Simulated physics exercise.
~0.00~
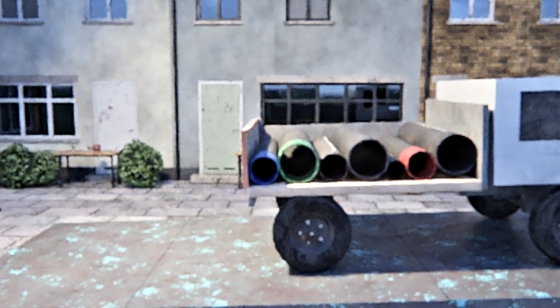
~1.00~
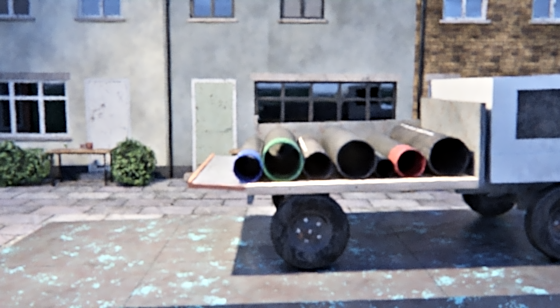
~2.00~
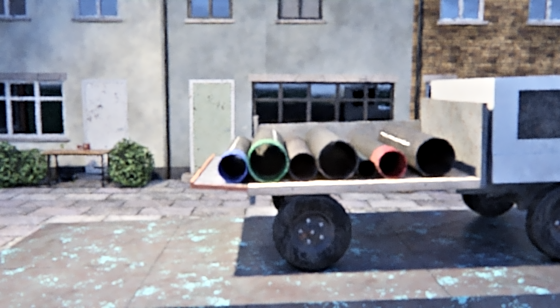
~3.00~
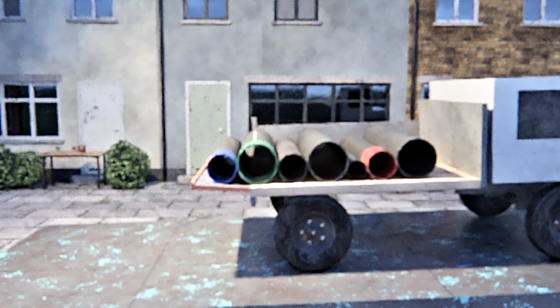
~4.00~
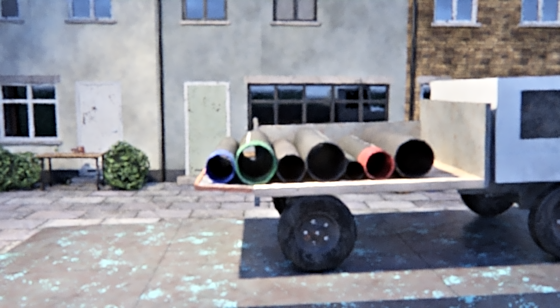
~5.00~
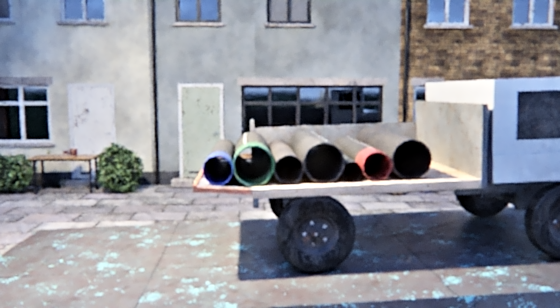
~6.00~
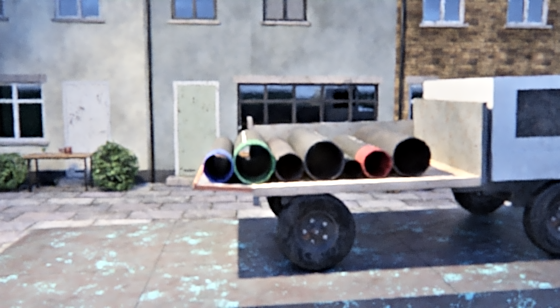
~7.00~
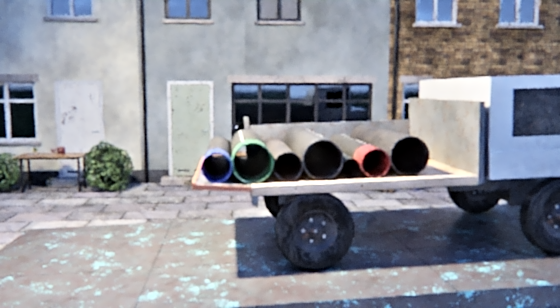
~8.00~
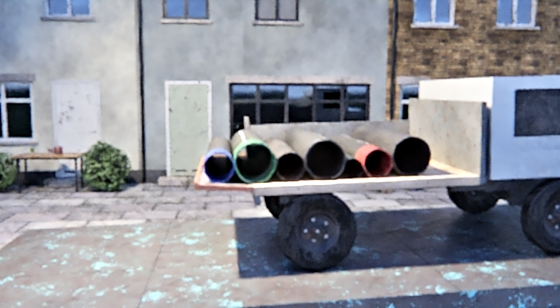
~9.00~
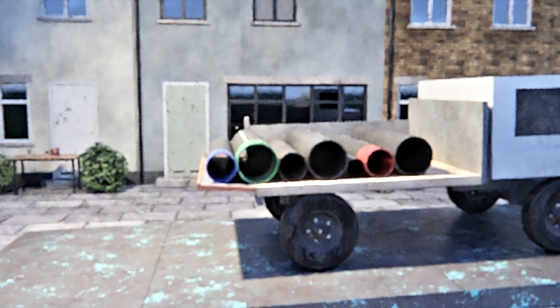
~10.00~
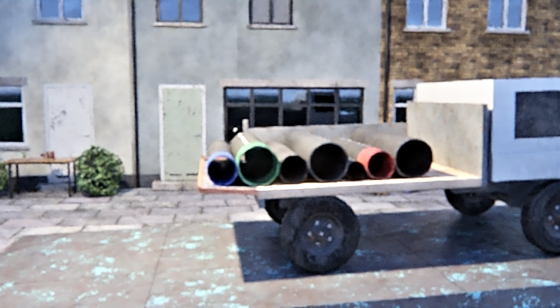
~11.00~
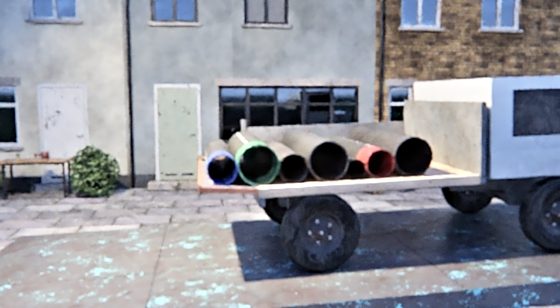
To begin with, a flatbed truck stands side-on before grey terraced houses, carrying a row of hollow pipes whose open ends face the viewer, among them a blue, a green and a red one. The tailgate at the left swings down and stops almost level with the bed. The pipes roll a short way left, and the blue one at the front passes onto the lowered gate. They slow and settle close together, with green just behind blue and red farther back. As the view drifts slightly sideways, the whole load lies still, and none has fallen off.
